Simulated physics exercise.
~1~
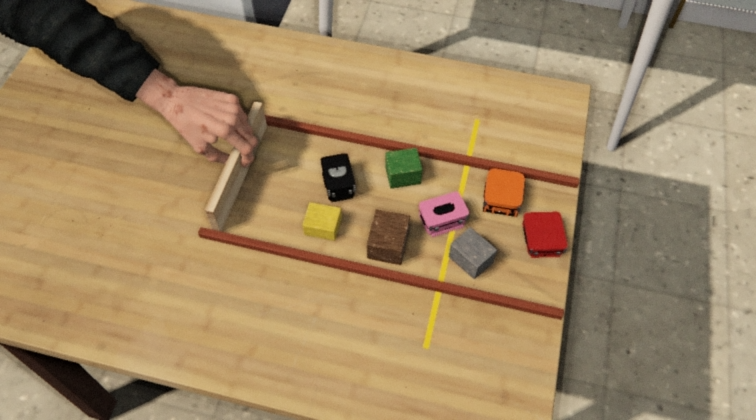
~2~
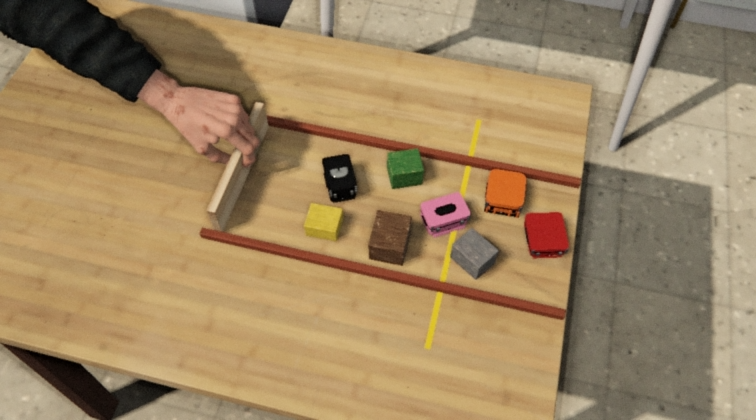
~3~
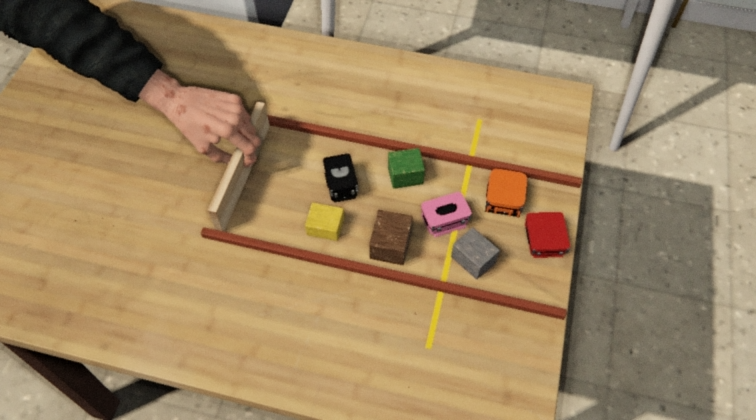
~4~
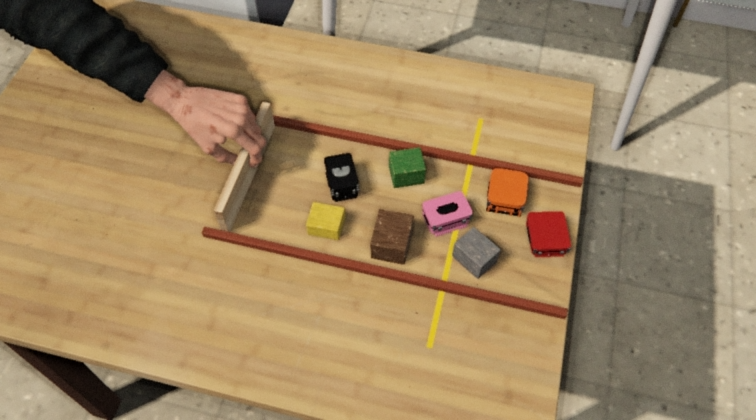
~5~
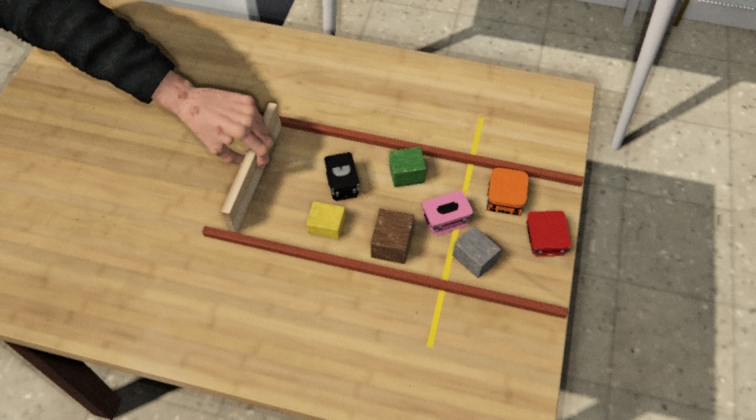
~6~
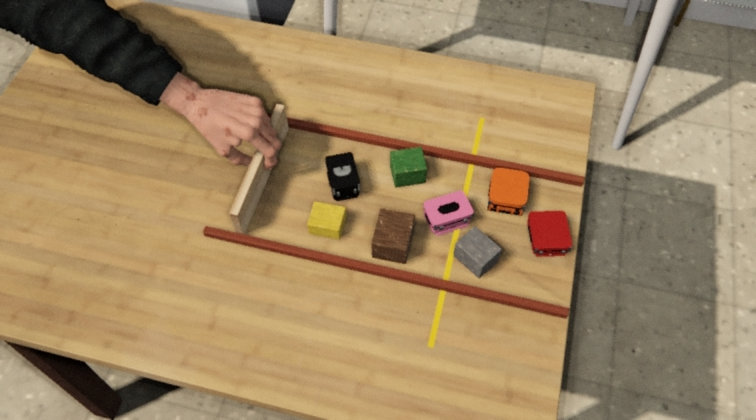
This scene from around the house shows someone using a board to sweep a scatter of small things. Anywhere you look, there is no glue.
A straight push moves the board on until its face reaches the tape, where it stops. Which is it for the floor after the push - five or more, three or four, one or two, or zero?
Fallen: Nil.
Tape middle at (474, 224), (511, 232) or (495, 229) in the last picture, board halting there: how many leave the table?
The three tries give 0, 2 and 1.
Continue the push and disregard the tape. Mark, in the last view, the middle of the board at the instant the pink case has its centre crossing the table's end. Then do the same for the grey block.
The middle is at (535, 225) when it's the pink case, and at (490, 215) when it's the grey block.
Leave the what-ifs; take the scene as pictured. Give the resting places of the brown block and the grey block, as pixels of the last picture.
Near (503, 262) and (541, 265).
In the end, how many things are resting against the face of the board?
It's 3 of them.
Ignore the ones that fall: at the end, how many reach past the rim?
That'd be 0.
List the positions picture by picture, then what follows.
Red case (543, 235); orange case (503, 193); grey block (472, 254); board (238, 165); tape (454, 222), in the first picture.
Orange case (505, 193); green block (405, 169), in the second picture.
Grey block (475, 253); board (241, 165), in the third picture.
Red case (547, 235); brown block (392, 237), in the fourth picture.
Orange case (507, 192); black case (342, 177), in the fifth picture.
Red case (548, 234); orange case (508, 192); grey block (477, 252); board (261, 168); tape (459, 221), in the sixth picture.
Soon after, none off yet; red case at rest near (548, 234); orange case at rest near (508, 192); grey block at rest near (477, 252).
After that, none off yet; red case at rest near (548, 234); orange case at rest near (510, 191); grey block displaced about its own width near (509, 257).
In the end, the number that fall off is zero.
